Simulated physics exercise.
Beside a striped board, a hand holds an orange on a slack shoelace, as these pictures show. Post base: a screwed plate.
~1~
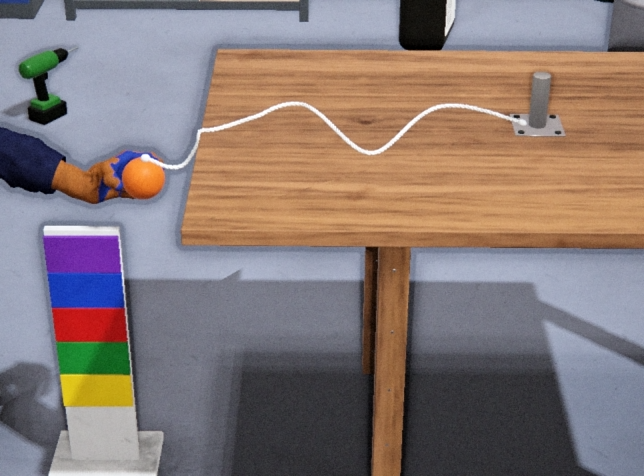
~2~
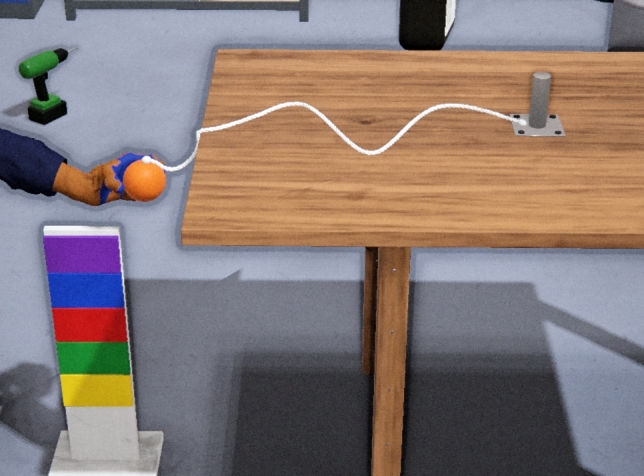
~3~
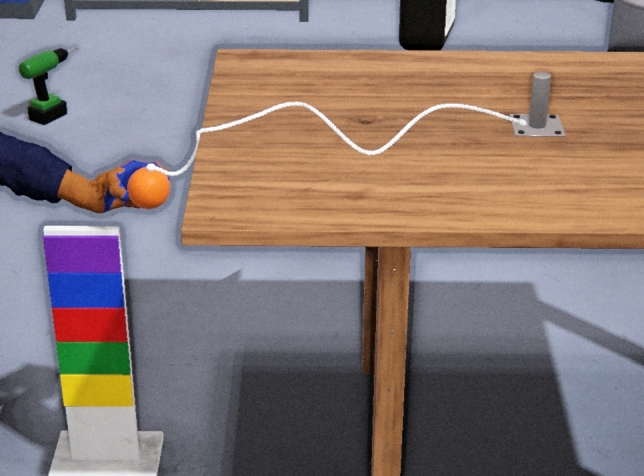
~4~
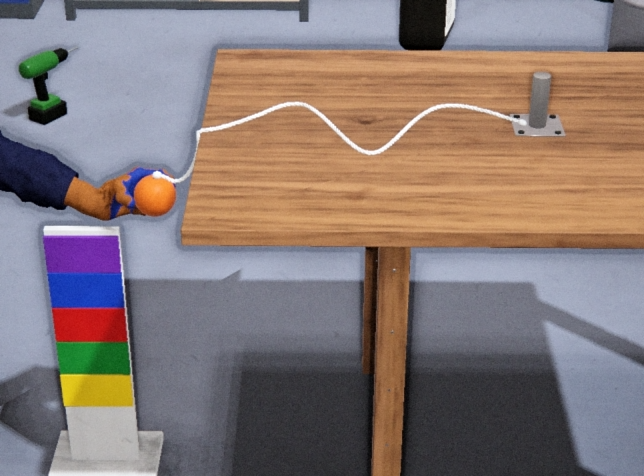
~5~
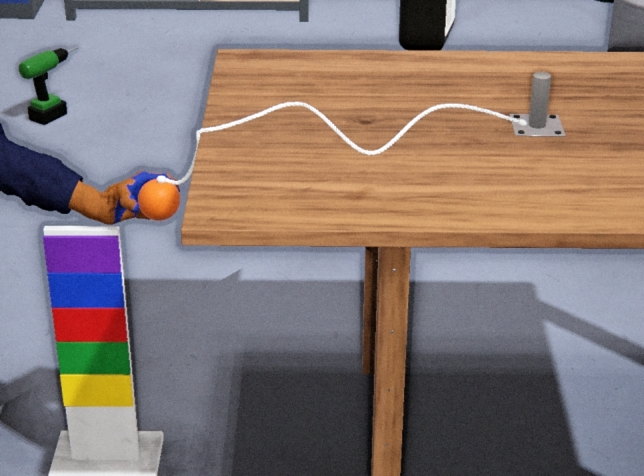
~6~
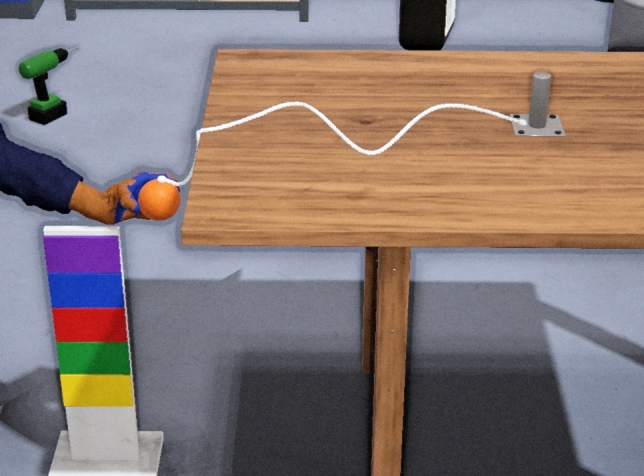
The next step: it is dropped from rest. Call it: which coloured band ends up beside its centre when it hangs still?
Green, beside its centre.
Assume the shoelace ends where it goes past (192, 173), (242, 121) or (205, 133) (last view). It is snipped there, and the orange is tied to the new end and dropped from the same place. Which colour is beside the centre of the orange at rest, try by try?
For the first: Red; for the second: Purple; for the third: Blue.
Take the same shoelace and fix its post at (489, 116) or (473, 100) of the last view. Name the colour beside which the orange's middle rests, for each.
Yellow; yellow.
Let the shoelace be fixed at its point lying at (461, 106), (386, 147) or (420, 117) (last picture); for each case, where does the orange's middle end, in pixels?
It would sit near (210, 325) the first time, (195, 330) the second and (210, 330) the third.
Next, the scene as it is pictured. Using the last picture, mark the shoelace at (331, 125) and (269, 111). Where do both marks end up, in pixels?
About (222, 126), and the other about (204, 196).
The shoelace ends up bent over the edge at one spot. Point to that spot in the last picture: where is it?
Pixel (323, 117) or thereabouts.
A little later, orange near (218, 331); level with red.
Next, orange near (211, 336); level with green.
When it is over, orange near (215, 346); level with green. The shoelace holds its middle at green.
